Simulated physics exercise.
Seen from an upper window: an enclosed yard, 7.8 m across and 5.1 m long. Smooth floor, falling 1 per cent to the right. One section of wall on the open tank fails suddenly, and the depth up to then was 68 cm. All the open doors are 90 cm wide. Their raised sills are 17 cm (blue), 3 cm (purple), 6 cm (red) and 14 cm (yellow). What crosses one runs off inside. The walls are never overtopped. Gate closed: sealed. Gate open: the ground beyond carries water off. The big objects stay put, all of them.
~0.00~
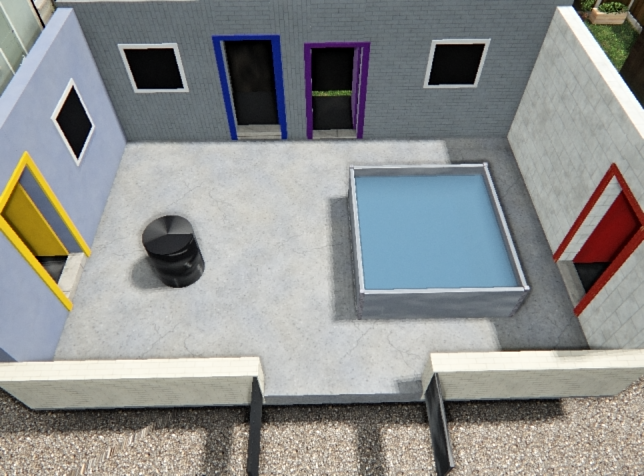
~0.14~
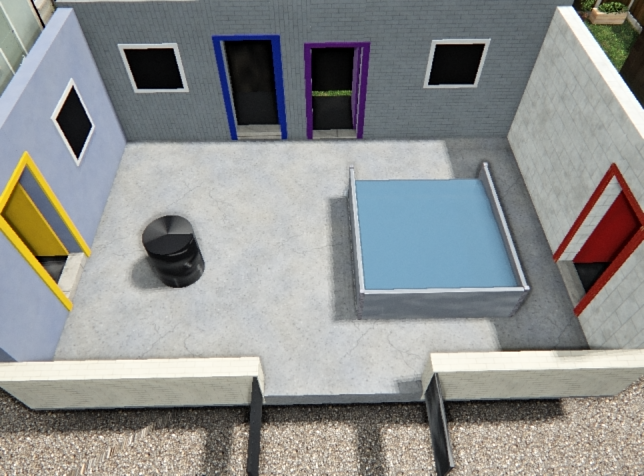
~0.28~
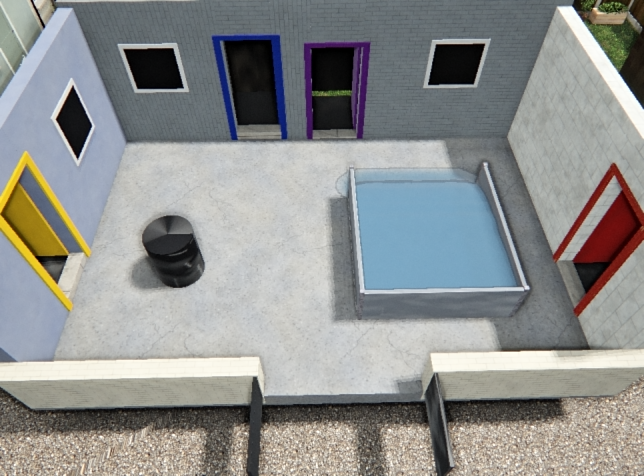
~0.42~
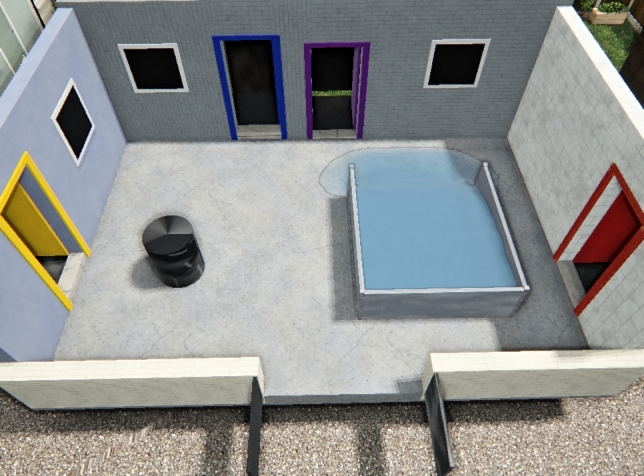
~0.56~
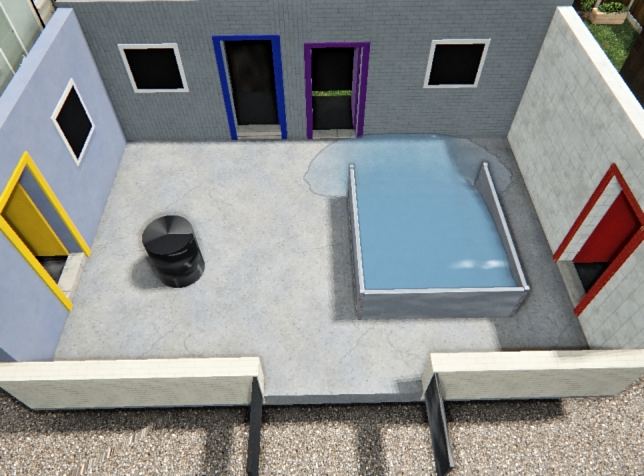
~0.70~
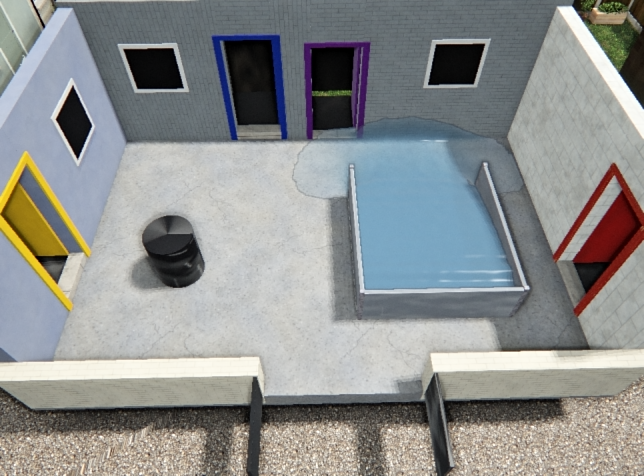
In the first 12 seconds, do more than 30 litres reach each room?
At the blue door, not that much; at the purple door, more than that; at the red door, more than that; at the yellow door, not that much.
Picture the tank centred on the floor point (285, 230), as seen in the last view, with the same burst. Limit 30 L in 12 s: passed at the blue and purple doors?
Blue gets more than that, purple gets more than that.
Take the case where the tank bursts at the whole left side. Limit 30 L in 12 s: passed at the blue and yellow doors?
Blue short, yellow beyond.
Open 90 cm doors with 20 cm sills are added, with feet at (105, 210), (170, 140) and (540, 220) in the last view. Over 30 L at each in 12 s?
In turn: Short of it, short of it, short of it.
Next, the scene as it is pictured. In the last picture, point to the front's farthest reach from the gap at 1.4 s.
Around (252, 140).
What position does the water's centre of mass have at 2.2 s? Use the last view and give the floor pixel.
I'd put it close to (417, 192).
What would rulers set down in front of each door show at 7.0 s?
Centimetres: Blue 6 / purple 8 / red 16 / yellow 7.
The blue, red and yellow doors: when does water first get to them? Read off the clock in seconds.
Blue: 1.2 s; red: 2.4 s; yellow: 3.8 s.
After 1.4 s water covers 20 % of the floor and is deepest (54 cm) near (506, 138); blue door 4 cm at the sill, 0 L in, purple door 23 cm at the sill, 73 L in, red door not reached, yellow door not reached.
After 2.2 s water covers 30 % of the floor and is deepest (58 cm) near (497, 138); blue door 13 cm at the sill, 0 L in, purple door 22 cm at the sill, 194 L in, red door not reached, yellow door not reached.
After 3.5 s water covers 55 % of the floor and is deepest (42 cm) near (597, 372); blue door 12 cm at the sill, 0 L in, purple door 15 cm at the sill, 328 L in, red door 7 cm at the sill, 0 L in, yellow door not reached.
After 7.0 s water covers 90 % of the floor and is deepest (21 cm) near (98, 381); blue door 6 cm at the sill, 0 L in, purple door 8 cm at the sill, 431 L in, red door 16 cm at the sill, 82 L in, yellow door 7 cm at the sill, 0 L in.
After 12.0 s water covers 100 % of the floor and is deepest (13 cm) near (305, 140); blue door 9 cm at the sill, 0 L in, purple door 11 cm at the sill, 488 L in, red door 9 cm at the sill, 162 L in, yellow door 5 cm at the sill, 4 L in.
